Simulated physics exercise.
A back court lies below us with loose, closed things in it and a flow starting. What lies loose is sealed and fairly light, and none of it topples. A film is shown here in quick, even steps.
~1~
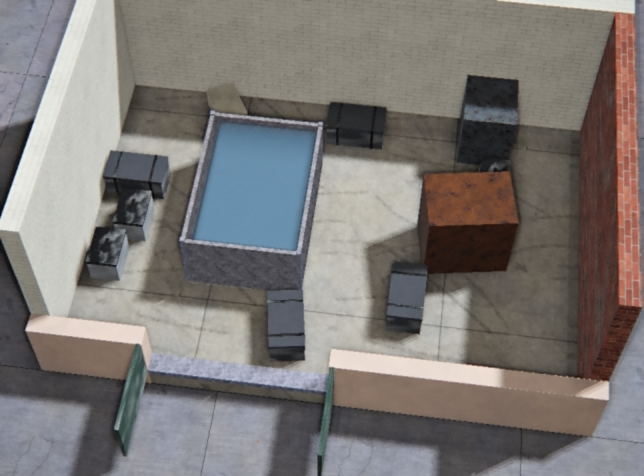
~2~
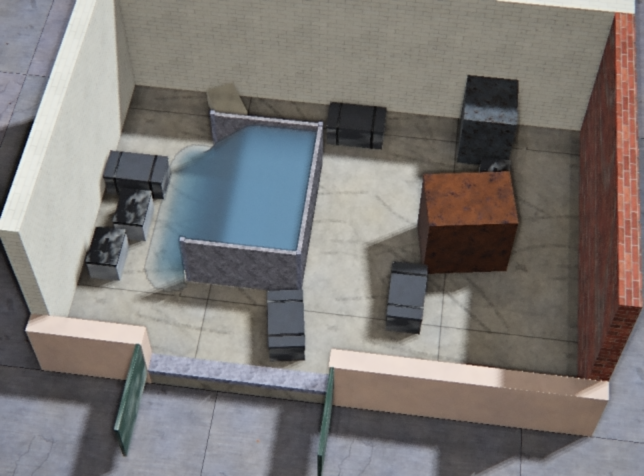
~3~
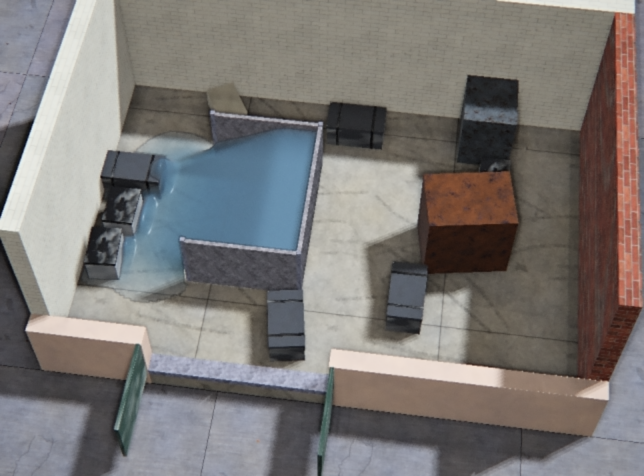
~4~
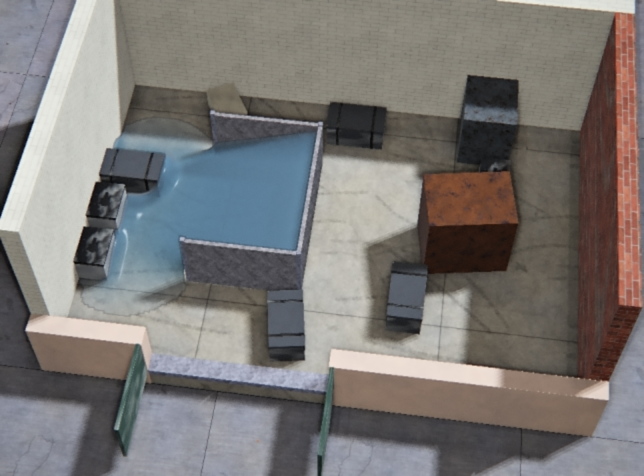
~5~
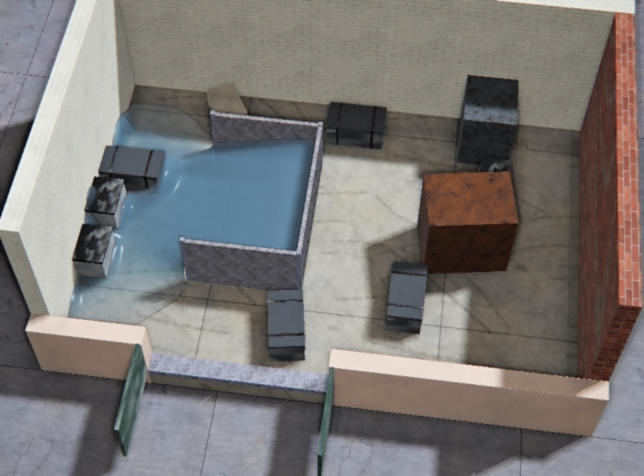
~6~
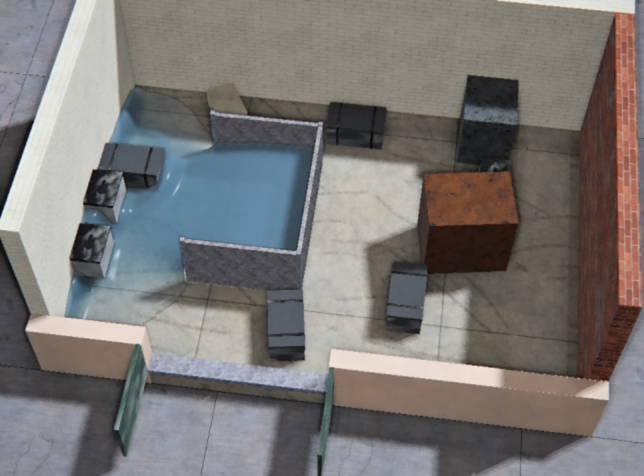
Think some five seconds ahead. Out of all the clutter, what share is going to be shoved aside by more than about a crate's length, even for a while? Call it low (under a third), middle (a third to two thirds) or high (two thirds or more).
High.
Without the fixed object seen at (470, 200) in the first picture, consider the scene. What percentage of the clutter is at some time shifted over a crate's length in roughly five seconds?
Around 100 in a hundred.
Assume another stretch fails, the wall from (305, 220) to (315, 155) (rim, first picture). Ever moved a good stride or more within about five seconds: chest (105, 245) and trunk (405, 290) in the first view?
Lab note, as listed: Stayed below that mark / reached that mark.
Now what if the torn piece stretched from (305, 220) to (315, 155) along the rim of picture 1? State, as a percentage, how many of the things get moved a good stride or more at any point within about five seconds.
I'd put it around 20 percent.
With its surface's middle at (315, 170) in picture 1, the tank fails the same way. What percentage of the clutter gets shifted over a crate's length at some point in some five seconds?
My answer would be about 90 in a hundred.
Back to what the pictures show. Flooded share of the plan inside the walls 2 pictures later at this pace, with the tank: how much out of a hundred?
Estimate: About 30 %.
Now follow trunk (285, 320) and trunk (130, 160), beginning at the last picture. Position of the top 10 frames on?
Look for them close to (317, 320) and (208, 94).
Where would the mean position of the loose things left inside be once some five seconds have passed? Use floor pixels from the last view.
Their average sits at about pixel (427, 241).
A moment on, 1 of 8 are well off their spots; 3 afloat.
Next, 4 of 8 are well off their spots; 3 afloat.
Later, 7 of 8 are well off their spots; 2 afloat.
In the end, 8 of 8 are well off their spots, and 8 have been at some point; 3 afloat.
